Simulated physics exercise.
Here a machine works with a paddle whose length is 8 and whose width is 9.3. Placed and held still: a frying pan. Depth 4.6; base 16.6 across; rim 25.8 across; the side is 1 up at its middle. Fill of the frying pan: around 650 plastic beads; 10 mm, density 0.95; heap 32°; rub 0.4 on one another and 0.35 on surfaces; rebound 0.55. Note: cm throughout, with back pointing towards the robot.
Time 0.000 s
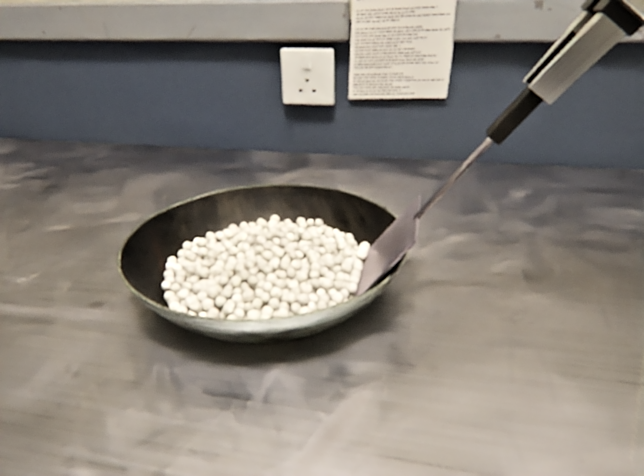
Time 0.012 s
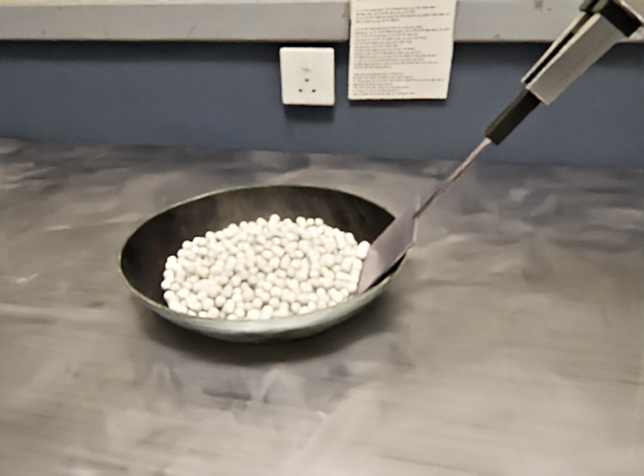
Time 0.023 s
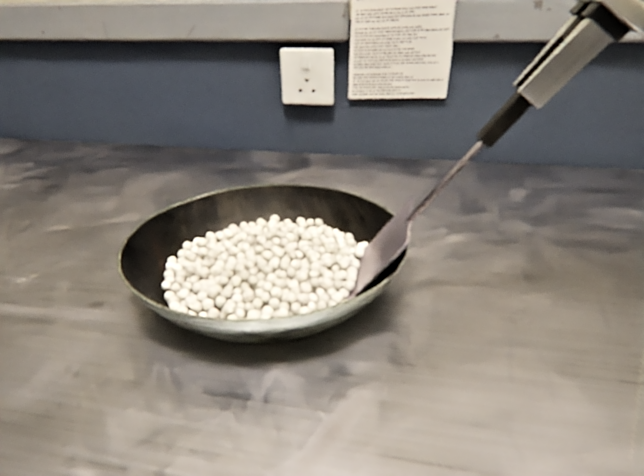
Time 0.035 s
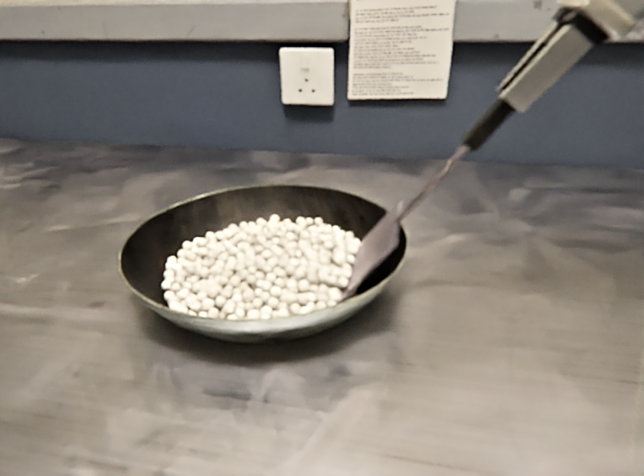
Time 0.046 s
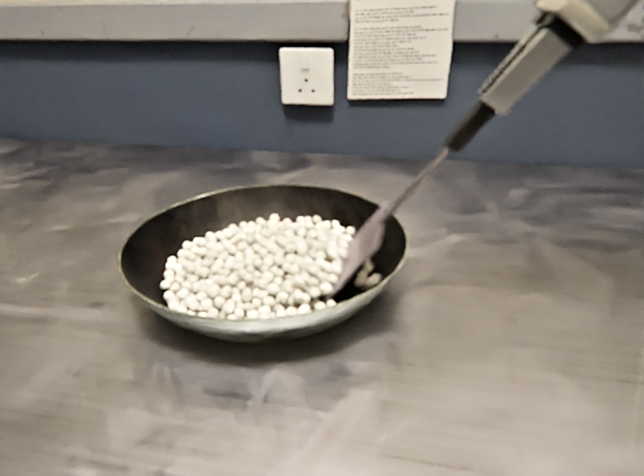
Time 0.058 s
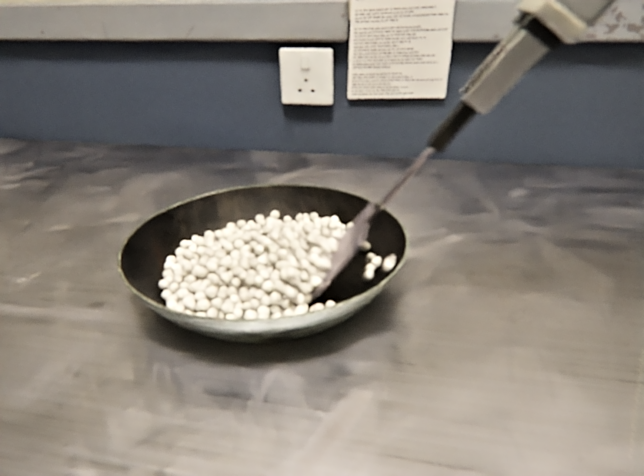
A robot arm's paddle, resting at the right side of a dark frying pan of white beads, slid left and pushed into the pile, heaping it slightly while a few beads were left behind it.
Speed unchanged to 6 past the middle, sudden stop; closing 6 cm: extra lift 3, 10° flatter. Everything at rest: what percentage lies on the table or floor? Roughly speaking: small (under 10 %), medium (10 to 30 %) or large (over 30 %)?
Roughly, medium, from 10 to 30 %.
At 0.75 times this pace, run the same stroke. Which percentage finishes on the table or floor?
The share would be near 5 in a hundred.
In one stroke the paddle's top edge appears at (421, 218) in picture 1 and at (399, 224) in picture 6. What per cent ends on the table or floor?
Close to 0 in a hundred.
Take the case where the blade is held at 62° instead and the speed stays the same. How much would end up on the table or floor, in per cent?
My guess is close to 15 per cent.
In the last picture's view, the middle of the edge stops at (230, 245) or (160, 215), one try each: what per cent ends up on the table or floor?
I'd say roughly 10 per cent, then roughly 35 per cent.
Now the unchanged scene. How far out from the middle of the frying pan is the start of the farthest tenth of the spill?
I'd put it at about 55 centimetres.
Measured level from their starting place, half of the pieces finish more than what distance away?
Roughly 3 cm.
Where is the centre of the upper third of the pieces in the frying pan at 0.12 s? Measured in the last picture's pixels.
Around (249, 243).
By 0.09 s, sloping 54°, highest piece 9 above the table; 646 in the frying pan, 1 on the blade or in flight.
By 0.12 s, sloping 51°, highest piece 13 above the table; 645 in the frying pan, 2 on the blade or in flight.
By 0.33 s, sloping 44°, highest piece 13 above the table; 556 in the frying pan, 71 on the table or floor, 20 on the blade or in flight.
By 1.38 s, sloping 44°, highest piece 5 above the table; 555 in the frying pan, 92 on the table or floor.
Final count, 555 in the frying pan, 92 on the table or floor. That is 14 % on the table or floor.
